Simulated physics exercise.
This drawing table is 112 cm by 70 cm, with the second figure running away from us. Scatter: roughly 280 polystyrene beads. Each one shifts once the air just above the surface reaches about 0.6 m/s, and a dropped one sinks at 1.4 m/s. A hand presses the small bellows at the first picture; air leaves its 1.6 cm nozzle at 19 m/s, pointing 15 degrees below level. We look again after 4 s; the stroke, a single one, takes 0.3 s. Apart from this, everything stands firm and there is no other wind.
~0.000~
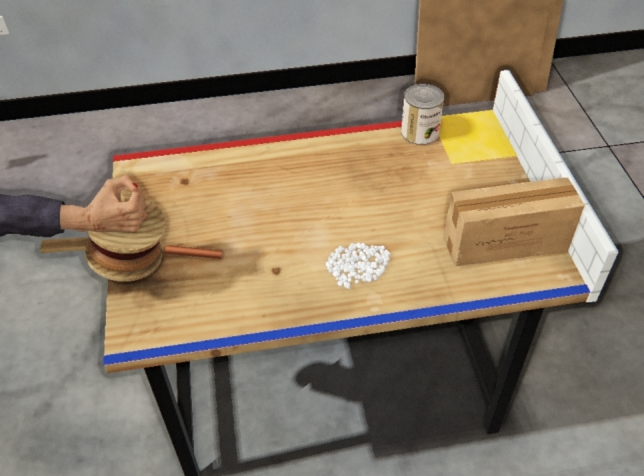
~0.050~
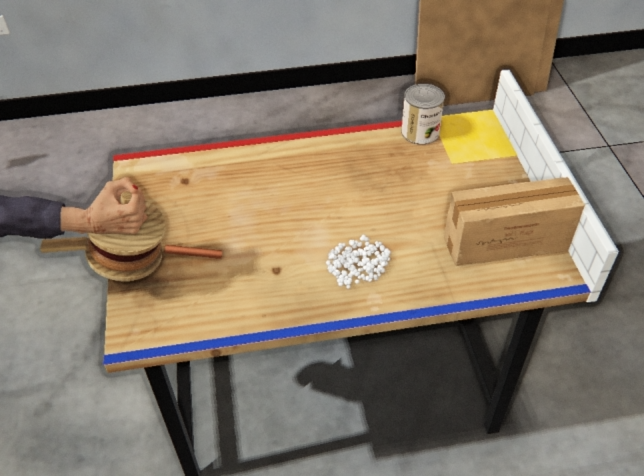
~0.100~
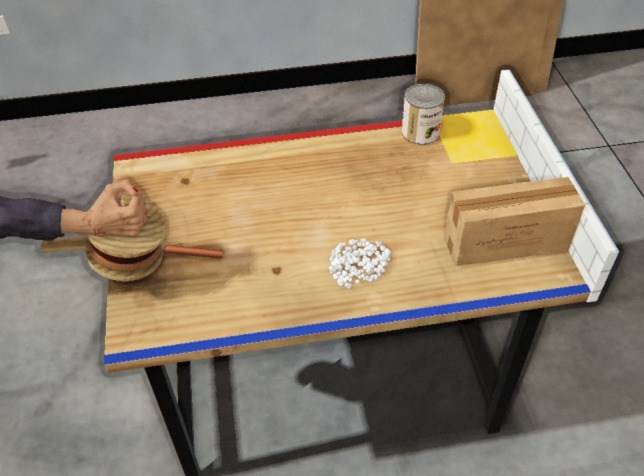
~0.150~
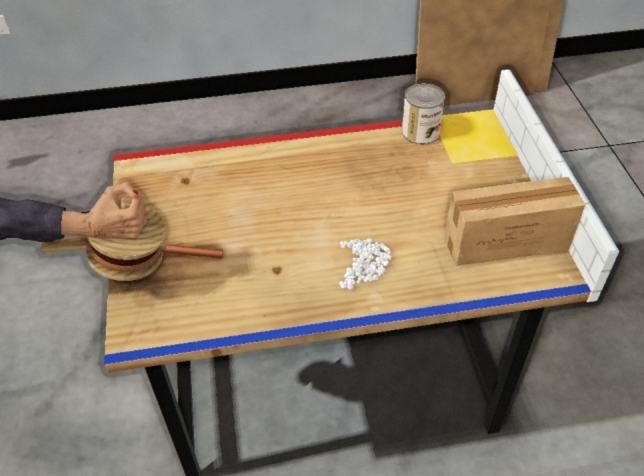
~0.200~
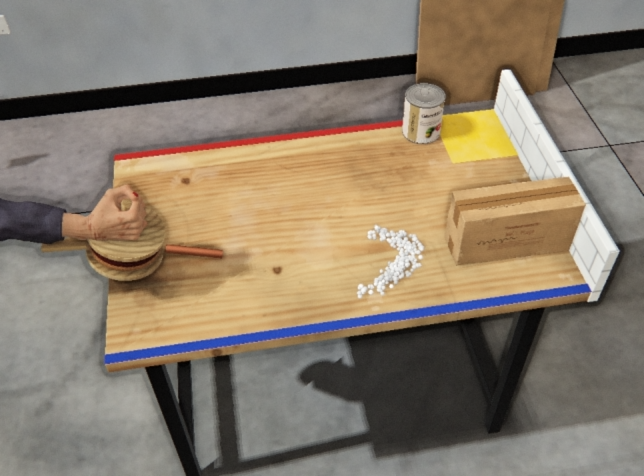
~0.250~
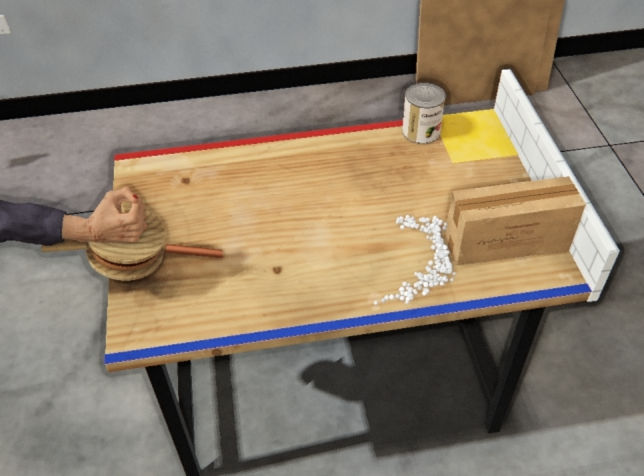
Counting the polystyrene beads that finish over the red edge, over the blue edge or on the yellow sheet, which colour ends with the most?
Blue ends with the most.
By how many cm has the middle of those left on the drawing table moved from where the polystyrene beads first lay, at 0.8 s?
The middle is some 50 cm from where it began.
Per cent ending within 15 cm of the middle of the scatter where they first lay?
About 0 per cent.
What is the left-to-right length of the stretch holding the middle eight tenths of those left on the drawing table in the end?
I'd say close to 20 cm.
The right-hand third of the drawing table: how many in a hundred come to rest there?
Something close to 50 % ends up there.
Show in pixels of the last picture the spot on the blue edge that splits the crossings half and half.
At roughly pixel (520, 302).
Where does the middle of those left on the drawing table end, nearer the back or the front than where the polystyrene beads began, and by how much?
Shift toward the far edge, approx. 25 cm.
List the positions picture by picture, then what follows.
The middle of the polystyrene beads is near (356, 265), none has stirred yet and the mouth of the small bellows is at (221, 255), in the first frame.
The middle of the polystyrene beads is near (356, 260), none has stirred yet, the red edge is centred on (309, 132), the yellow sheet is centred on (473, 136) and the blue edge is centred on (356, 327), in the second frame.
The middle of the polystyrene beads is near (357, 260), none has stirred yet, the top of a box is at (518, 198) and the top of a tin is at (425, 96), in the third frame.
The middle of the polystyrene beads is near (366, 264), the farthest in sight from the small bellows is at (389, 253) and about 40 % have left their places, in the fourth frame.
The middle of the polystyrene beads is near (397, 262), the farthest in sight from the small bellows is at (421, 248) and all have left their places, in the fifth frame.
The middle of the polystyrene beads is near (436, 259), the farthest in sight from the small bellows is at (446, 225) and all have left their places, in the sixth frame.
After 0.8 s, 0 % are over the red edge, 0 % on the yellow sheet and 52 % over the blue edge; the middle of those left on the top is near (507, 172); 68 % are gone or lie where they will stay.
After 1.3 s, 0 % are over the red edge, 4 % on the yellow sheet and 52 % over the blue edge; the middle of those left on the top is near (503, 168); 91 % are gone or lie where they will stay.
After 2.2 s, 0 % are over the red edge, 4 % on the yellow sheet and 52 % over the blue edge; the middle of those left on the top is near (503, 168); 100 % are gone or lie where they will stay.
After 4.0 s, at the end, 0 % are over the red edge, 4 % on the yellow sheet and 52 % over the blue edge; the middle of those left on the top is near (503, 168).
